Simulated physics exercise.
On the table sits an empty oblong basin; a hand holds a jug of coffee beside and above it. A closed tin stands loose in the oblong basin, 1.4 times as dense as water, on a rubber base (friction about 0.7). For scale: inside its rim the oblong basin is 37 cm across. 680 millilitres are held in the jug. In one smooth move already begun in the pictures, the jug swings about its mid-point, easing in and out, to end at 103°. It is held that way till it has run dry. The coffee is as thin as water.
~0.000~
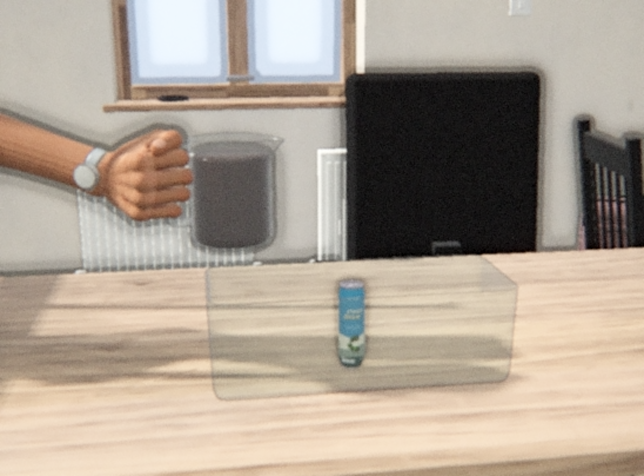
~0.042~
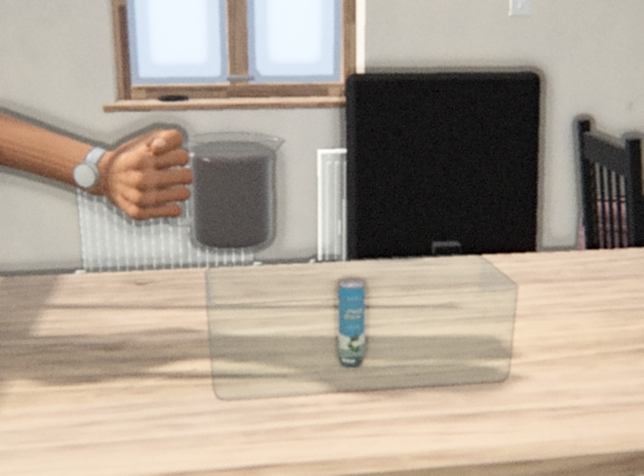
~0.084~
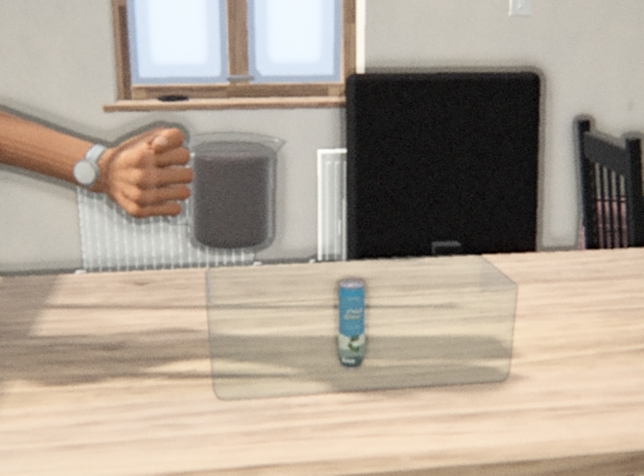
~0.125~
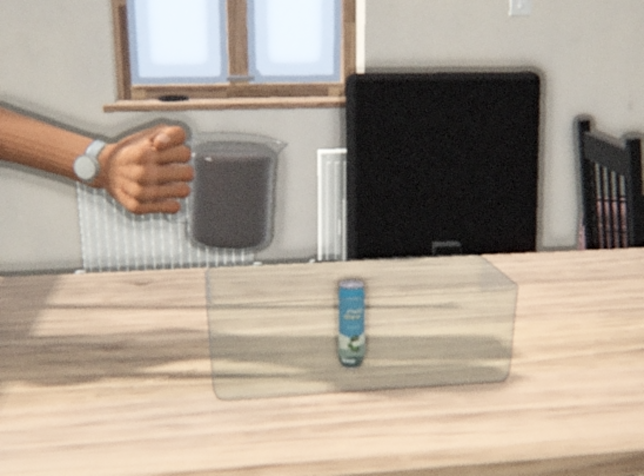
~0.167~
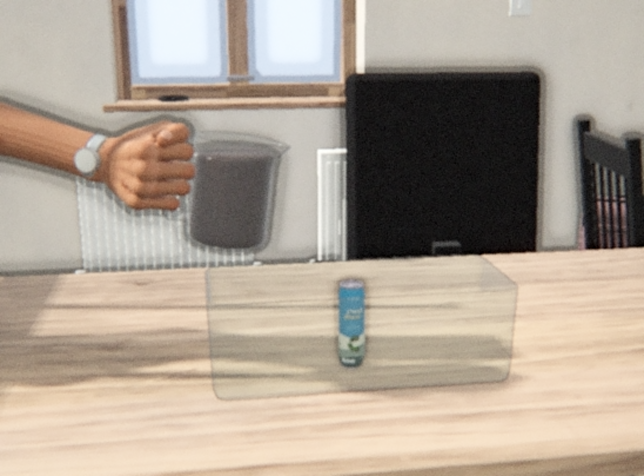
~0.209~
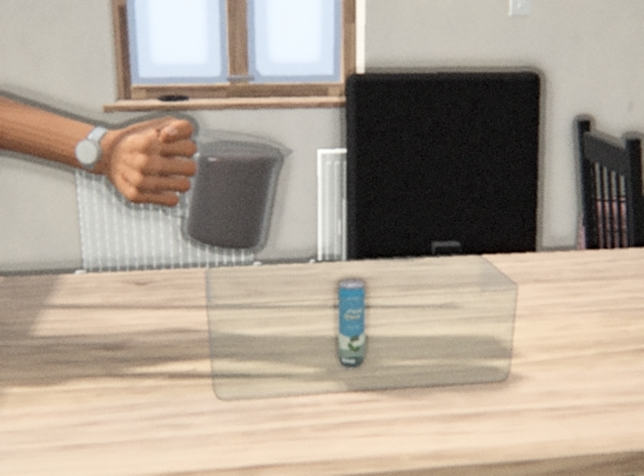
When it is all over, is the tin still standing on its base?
Looks like it will overturn.
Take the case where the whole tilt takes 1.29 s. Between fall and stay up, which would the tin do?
The tin tumbles.
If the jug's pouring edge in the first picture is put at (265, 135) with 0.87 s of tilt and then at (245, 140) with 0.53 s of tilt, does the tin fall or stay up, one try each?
Run one: It does not tip. Run two: It does not tip.
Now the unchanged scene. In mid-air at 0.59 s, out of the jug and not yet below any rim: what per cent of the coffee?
I'd put it at about 12 percent.
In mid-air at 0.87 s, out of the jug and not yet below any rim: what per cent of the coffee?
About 18 % of the total.
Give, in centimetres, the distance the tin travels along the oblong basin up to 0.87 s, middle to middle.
About 0 cm.
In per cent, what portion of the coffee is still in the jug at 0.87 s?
Close to 36 percent of the whole amount.
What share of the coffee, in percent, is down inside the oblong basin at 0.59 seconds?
4 %, give or take.
By 0.59 s the tilt is 68° and 84 per cent is still to pour; the tin stands where it began.
By 0.87 s the tilt is 100° and 35 per cent is still to pour; the tin stands where it began.
By 1.16 s the tilt is 103° and 6 per cent is still to pour; the tin lies on its side.
By 1.48 s the tilt is 103° and 1 per cent is still to pour; the tin lies on its side.
At rest the tin lies on its side.
